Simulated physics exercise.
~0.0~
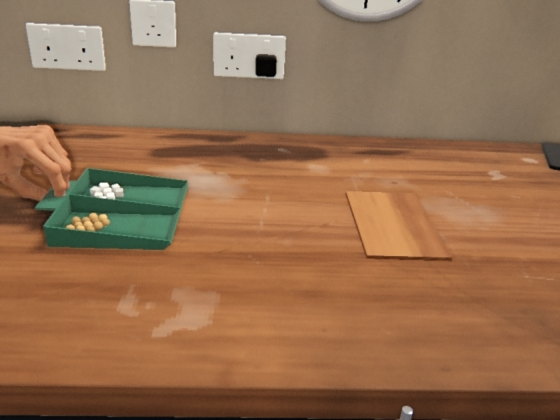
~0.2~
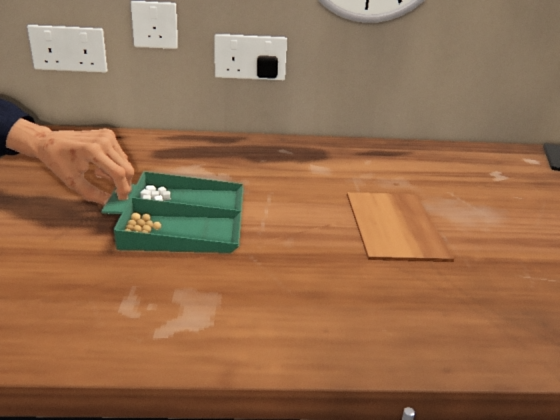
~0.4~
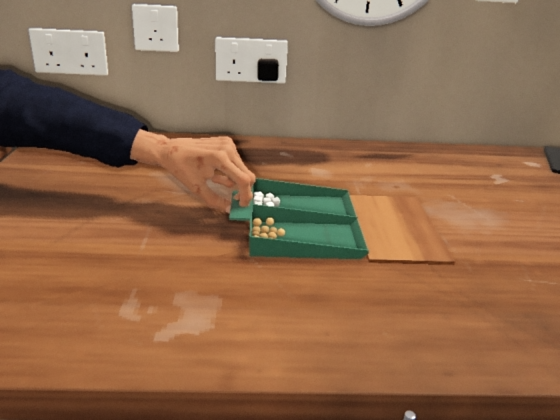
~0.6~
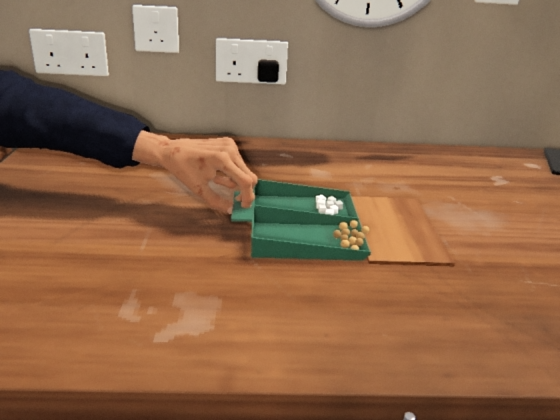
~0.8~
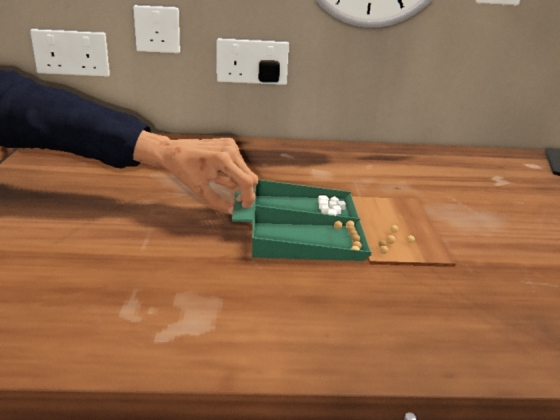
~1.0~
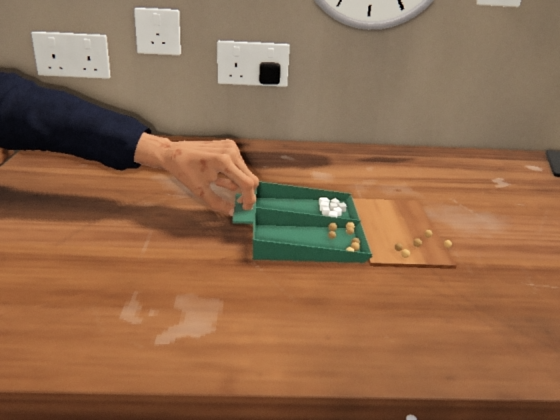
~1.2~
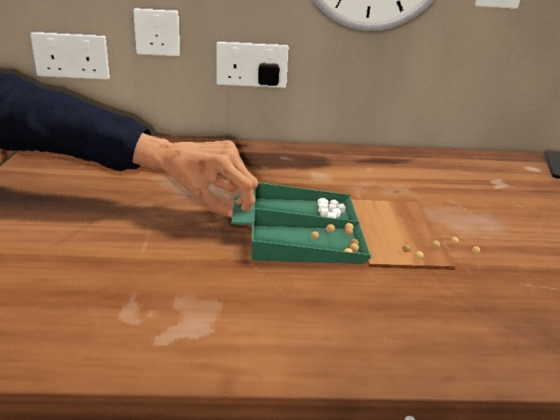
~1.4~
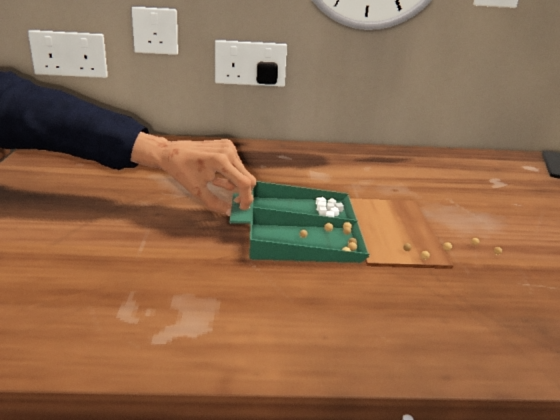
A hand in a dark sleeve slides a green two-part tray rightward along a worn wooden counter, seen from the front and slightly above by a gently swaying camera. Sockets and part of a clock show on the grey wall behind. Small tan pieces sit in the tray's near section and white ones in the far section, all at the left end. The tray stops against a flat wooden board, and both batches slide to its front rim. Several tan pieces spill over, rolling across the board and some onto the counter beyond. The other tan pieces and all the white ones stay inside.
